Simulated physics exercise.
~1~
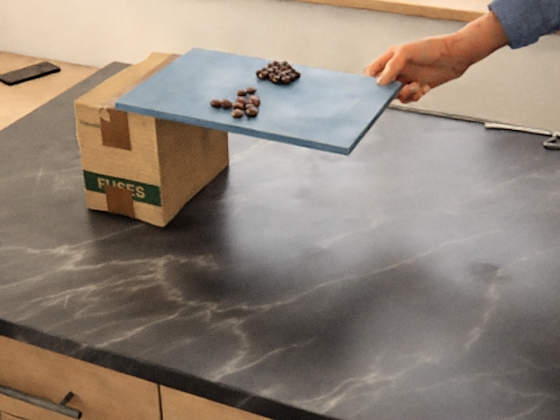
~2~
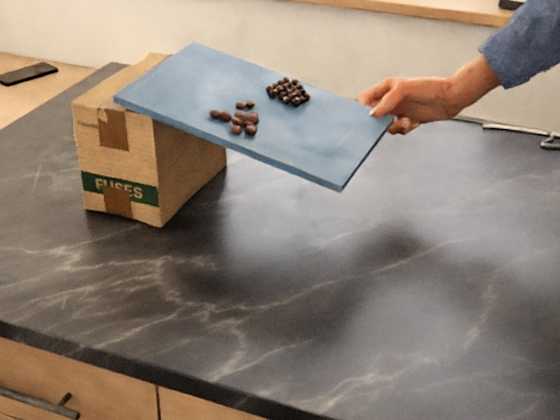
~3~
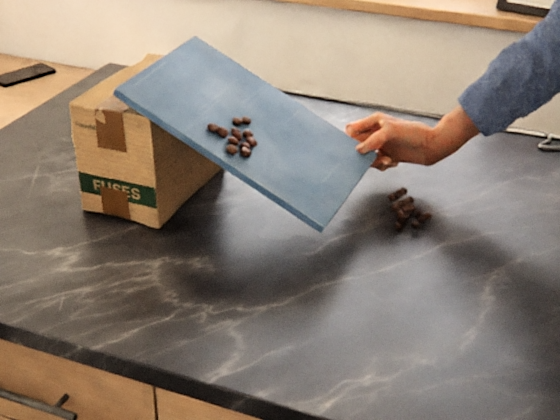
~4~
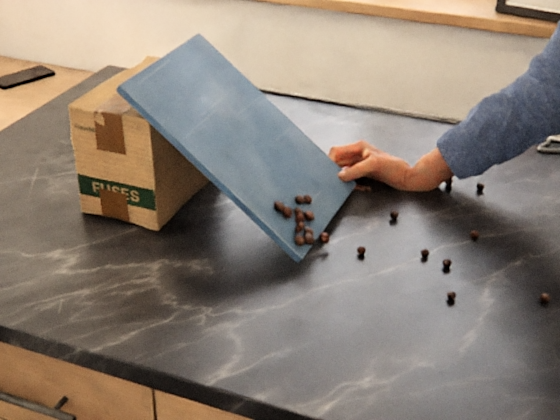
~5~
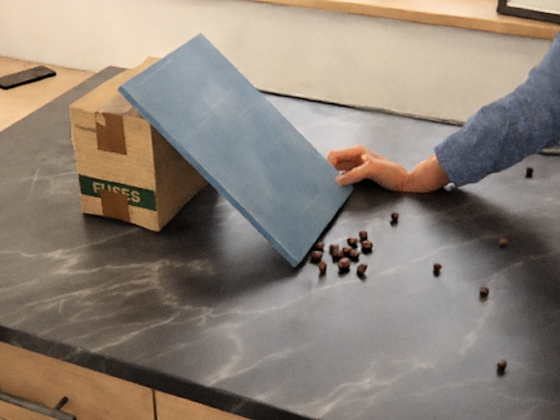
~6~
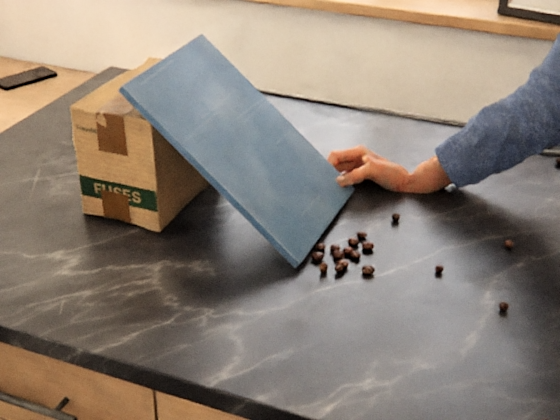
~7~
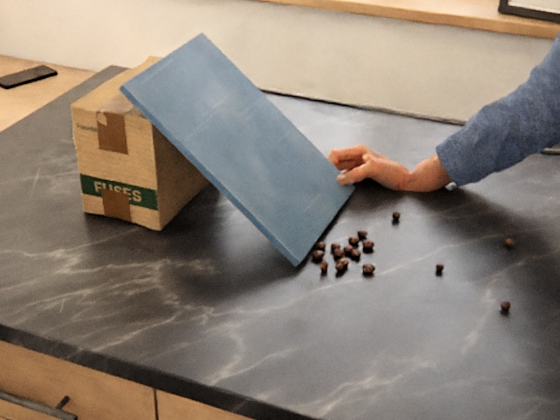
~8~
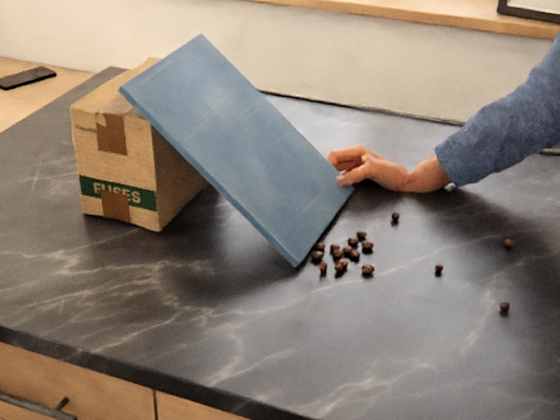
A blue board, propped at its left end on a cardboard box, carries two small handfuls of dark brown, bean-like pieces above a black marbled counter. A hand at the right lowers its free end, and the board tilts more steeply while both handfuls at first stay on it. The back handful slides off first, dropping to the counter and scattering to the right. As the end comes down to the counter, the front handful slides to the low edge. It settles in a loose cluster at the board's foot, while a few back pieces lie farther right and others are gone from view.
